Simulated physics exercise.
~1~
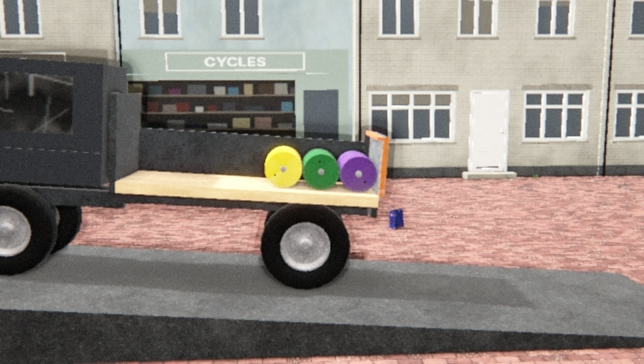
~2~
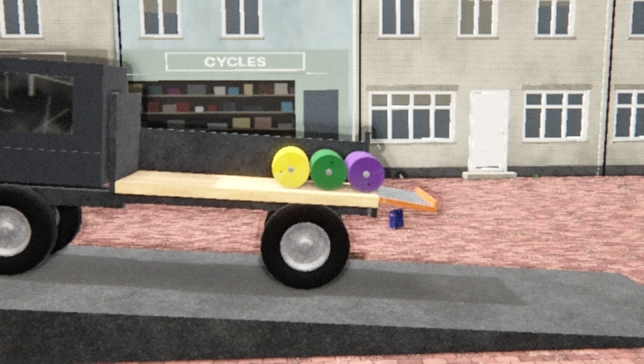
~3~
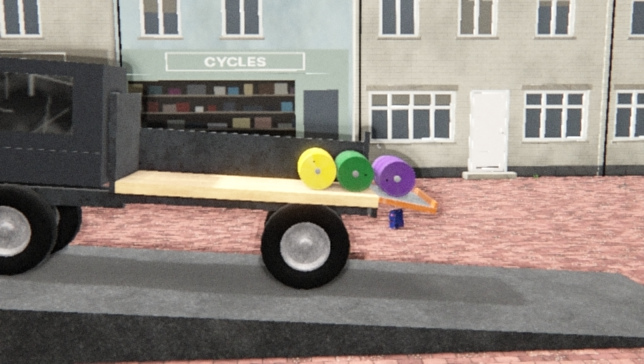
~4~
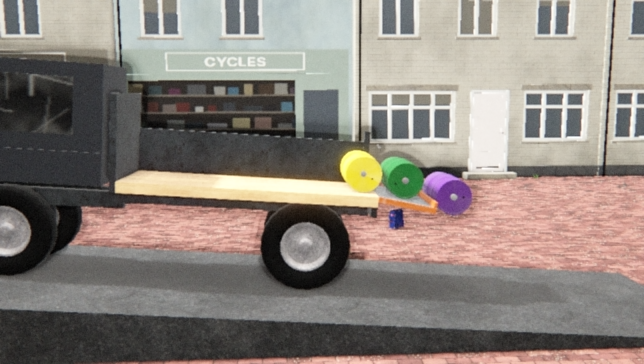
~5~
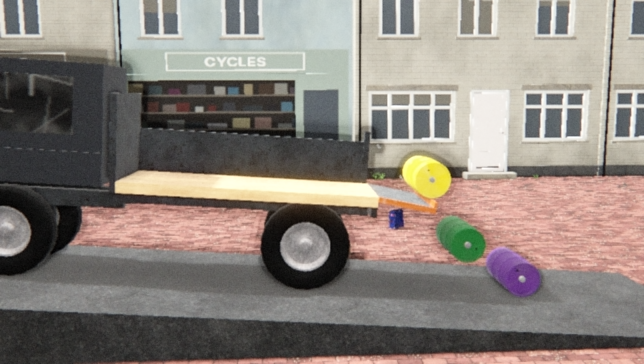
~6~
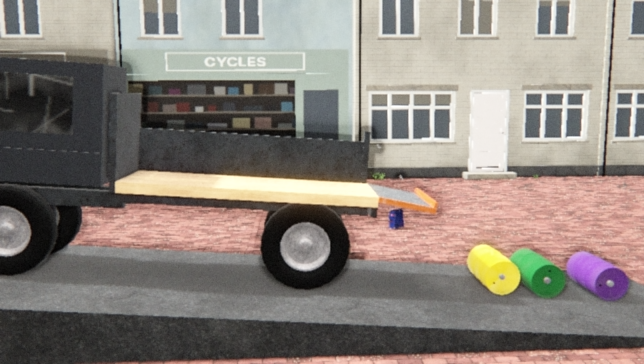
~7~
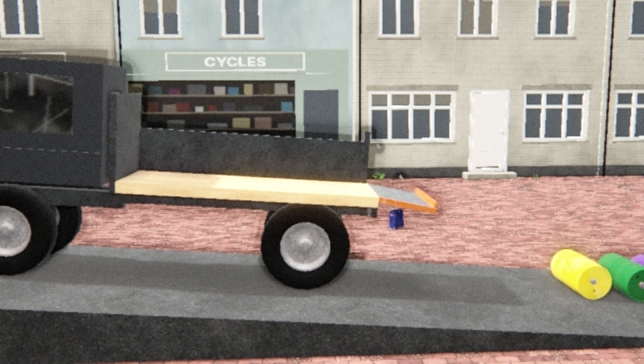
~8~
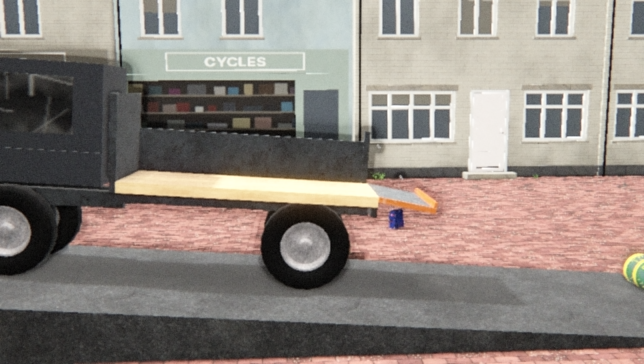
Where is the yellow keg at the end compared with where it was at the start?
At the start it sits on the truck bed near the tailgate, and by the end it is down on the ramp at the far right edge of the view.
